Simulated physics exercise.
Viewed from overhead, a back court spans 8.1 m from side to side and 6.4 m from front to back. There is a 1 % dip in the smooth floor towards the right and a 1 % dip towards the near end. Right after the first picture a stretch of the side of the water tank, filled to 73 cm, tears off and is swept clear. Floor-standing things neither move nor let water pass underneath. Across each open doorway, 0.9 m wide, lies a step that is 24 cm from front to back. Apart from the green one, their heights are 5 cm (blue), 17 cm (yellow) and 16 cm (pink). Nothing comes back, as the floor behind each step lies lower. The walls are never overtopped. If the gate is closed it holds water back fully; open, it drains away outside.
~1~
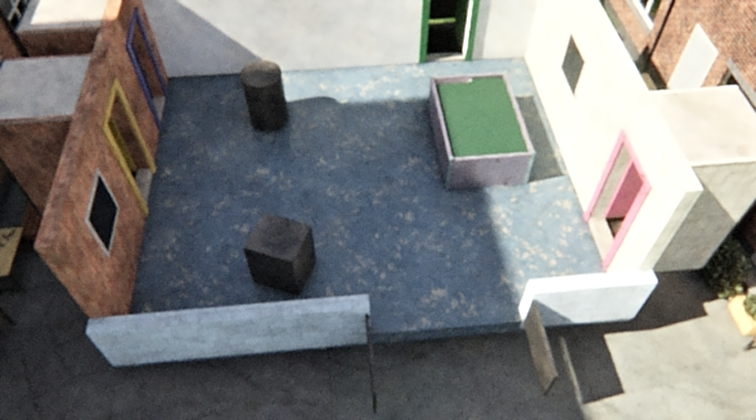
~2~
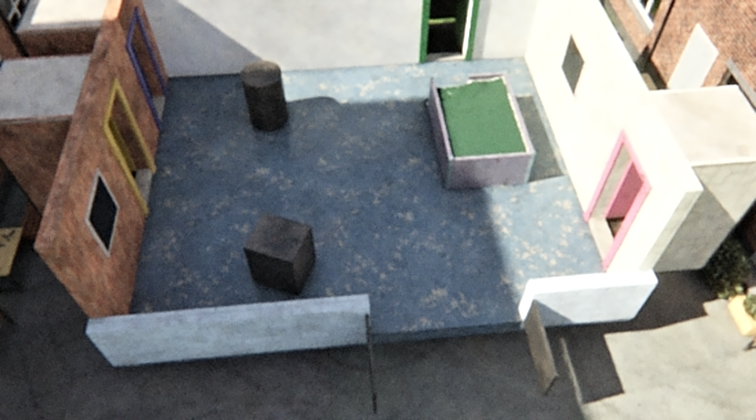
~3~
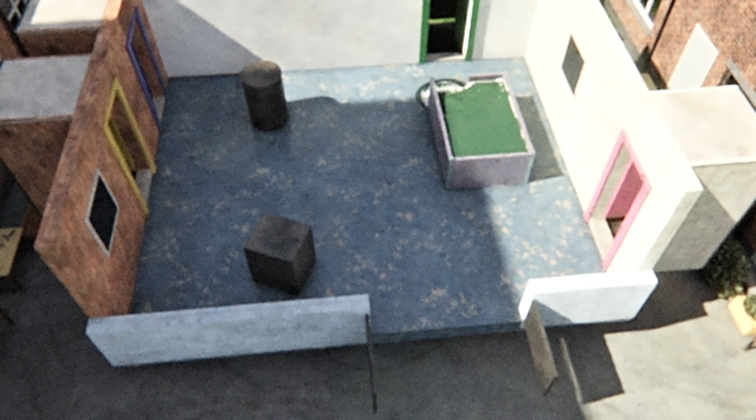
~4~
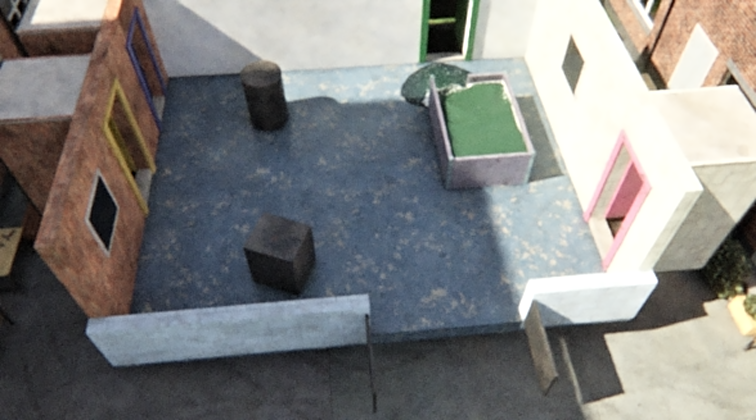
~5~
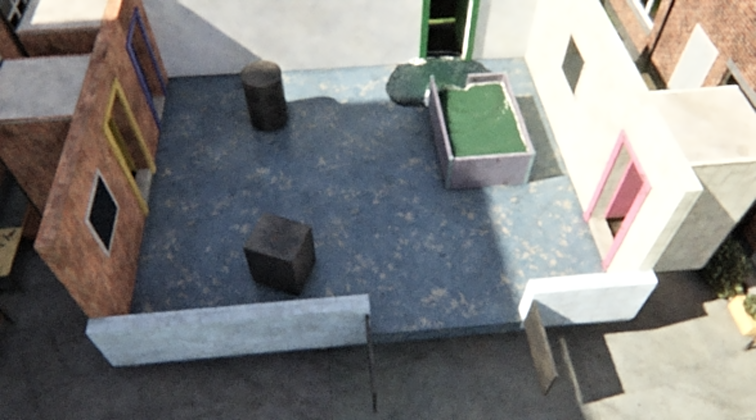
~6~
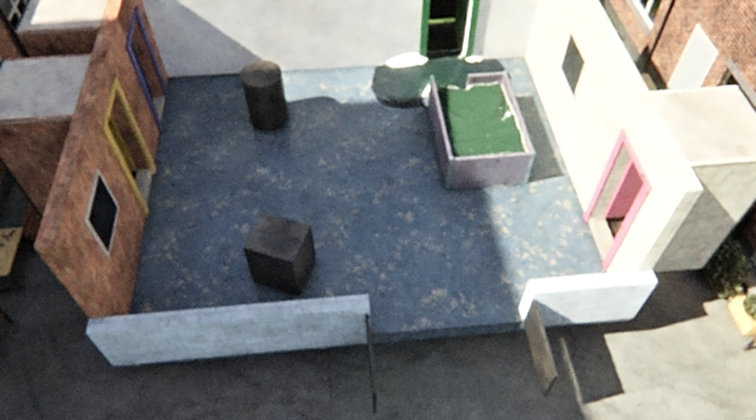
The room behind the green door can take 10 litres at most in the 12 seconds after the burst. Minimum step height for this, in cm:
36 cm, roughly.
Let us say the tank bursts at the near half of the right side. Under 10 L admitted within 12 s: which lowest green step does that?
The answer is some 8.5 cm.
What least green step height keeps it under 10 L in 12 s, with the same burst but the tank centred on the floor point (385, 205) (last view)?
Close to 8.0 cm would do it.
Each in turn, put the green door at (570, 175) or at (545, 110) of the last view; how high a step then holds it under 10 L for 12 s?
Minimums: Roughly 5.5 cm and 7.5 cm.
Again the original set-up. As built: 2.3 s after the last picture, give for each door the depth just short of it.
Depths in cm: Green 15, blue 5, yellow 0, pink 0.
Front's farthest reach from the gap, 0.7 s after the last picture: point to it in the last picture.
Somewhere near the pixel (307, 71).
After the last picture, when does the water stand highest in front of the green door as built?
1.0 s.
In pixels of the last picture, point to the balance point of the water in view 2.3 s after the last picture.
(438, 123) or so.
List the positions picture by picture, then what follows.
The first frame shows the water tank at (479, 116) is whole and still, 73 cm deep; the green door at (449, 24) is dry.
In the second frame, the front is at a hidden place, 0.3 m from the gap on the far side; 0.2 m2 of floor is wet, 73 cm left at the back.
In the third frame, the gap is on the far side, the front 0.8 m out at a hidden place; the back of the water tank holds 73 cm.
In the fourth frame, the front is at (432, 66), 1.4 m from the gap on the far side; 1.7 m2 of floor is wet, 73 cm left at the back.
In the fifth frame, water pours out on the far side and has run 1.7 m, to (424, 55); about 5 cm deep outside, 73 cm at the back.
In the sixth frame, the gap is on the far side, the front 1.7 m out at (381, 65); the back of the water tank holds 68 cm; water is at the green door at (449, 24).
Then, 0.7 s after the last picture water covers 10 % of the floor, deepest (38 cm) near (418, 65); 17 cm at the green door, 142 litres in over its 5 cm step.
Then, 2.3 s after the last picture water covers 25 % of the floor, deepest (23 cm) near (443, 102); 15 cm at the green door, 424 litres in over its 5 cm step.
Then, 11.3 s after the last picture water covers 80 % of the floor, deepest (8 cm) near (609, 300); 7 cm at the green door, 750 litres in over its 5 cm step.
At the green door as built, the water peaked near 18 cm, 0.9 s after the last picture.
With a step of 30.5 cm, 39 litres would have come in within the 12 s; with 41.5 cm, 0 litres. So under 10 litres takes about 36 cm.
